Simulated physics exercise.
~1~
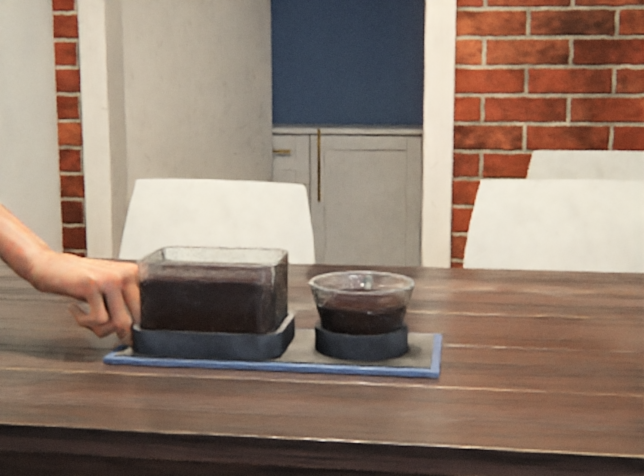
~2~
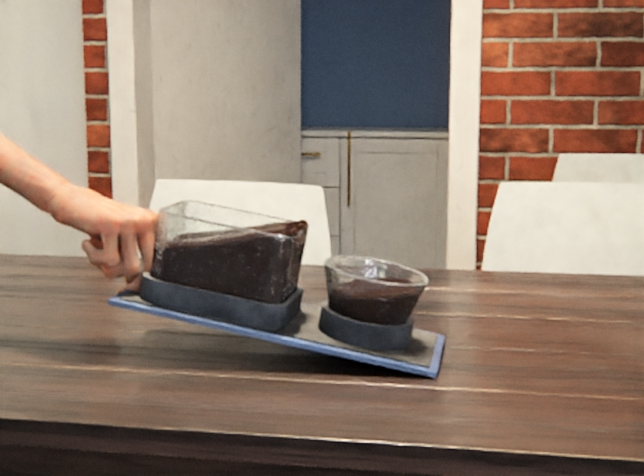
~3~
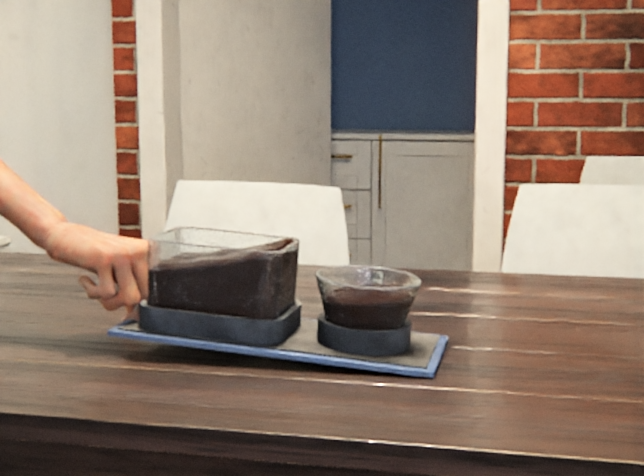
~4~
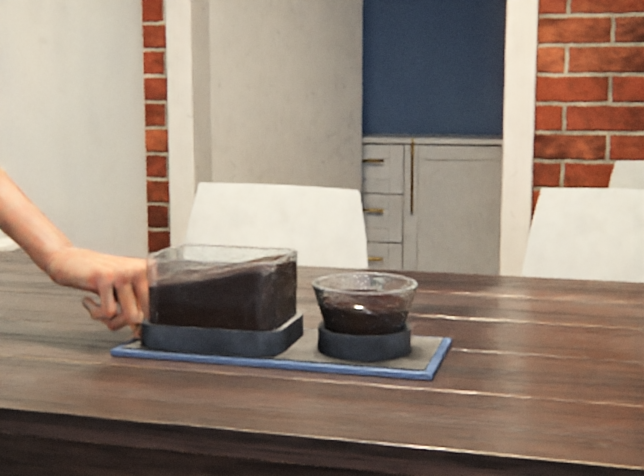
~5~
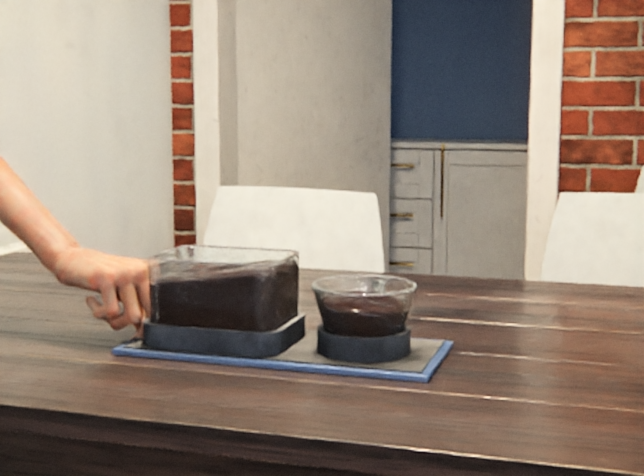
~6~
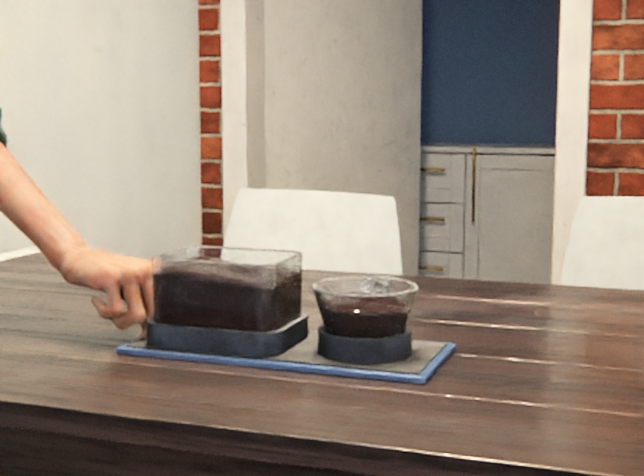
A hand tilting a blue-edged tray holding two open glass containers of dark liquid, then lowering its left edge flat onto the table.
